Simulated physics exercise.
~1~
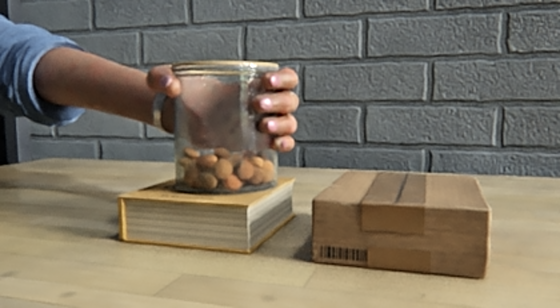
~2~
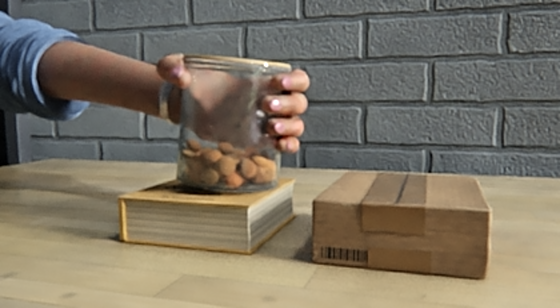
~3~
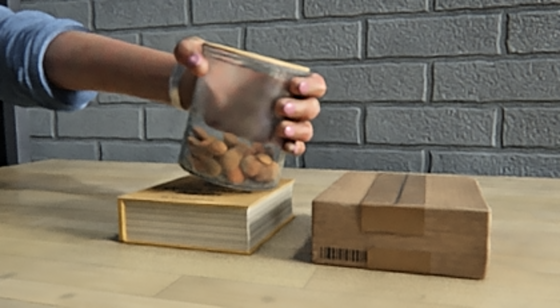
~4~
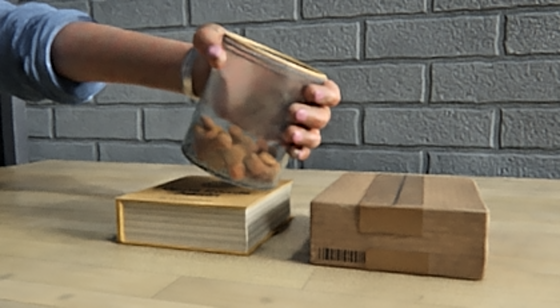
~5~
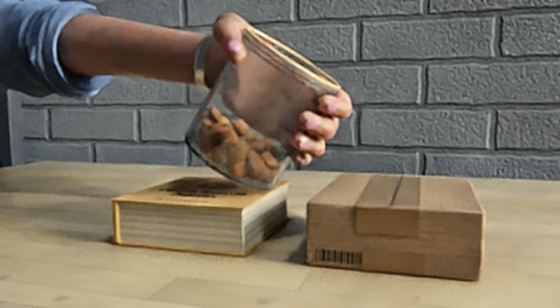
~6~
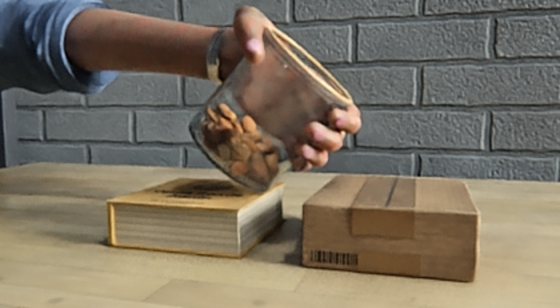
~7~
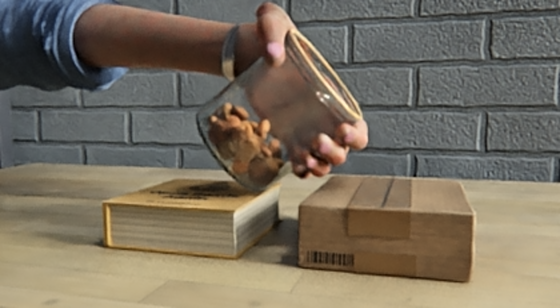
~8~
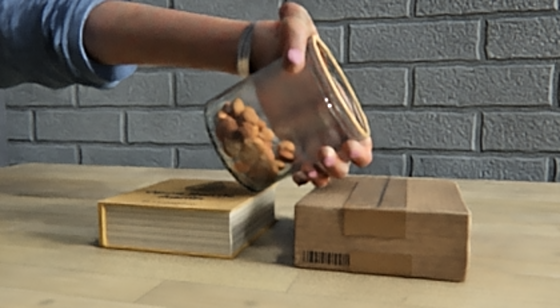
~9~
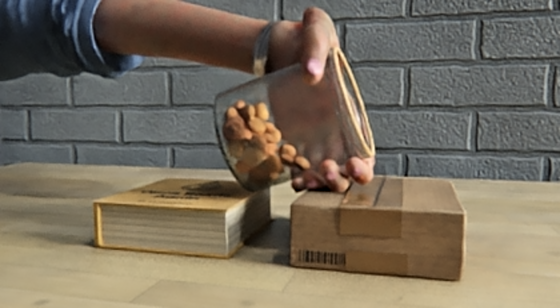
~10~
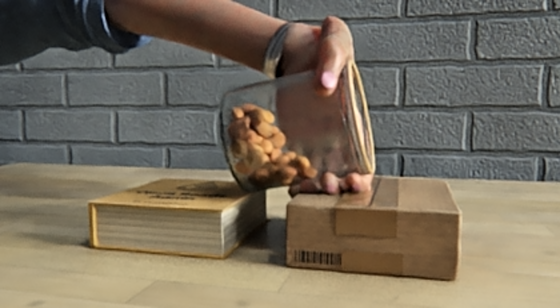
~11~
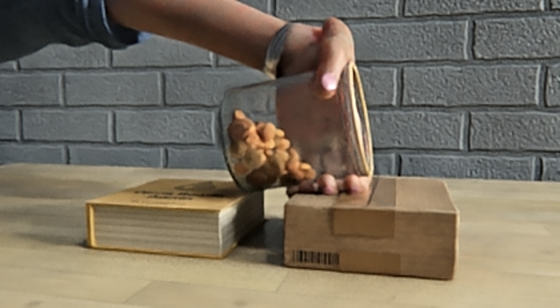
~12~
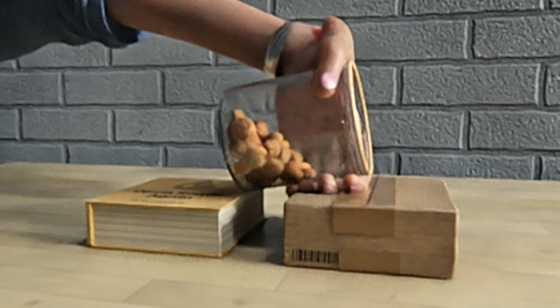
On a wooden table before a grey brick wall, a hand lifts a glass jar partly filled with small brown nuts off a yellow book, tips it to the right, and lowers it on its side against a cardboard box, the nuts still inside.
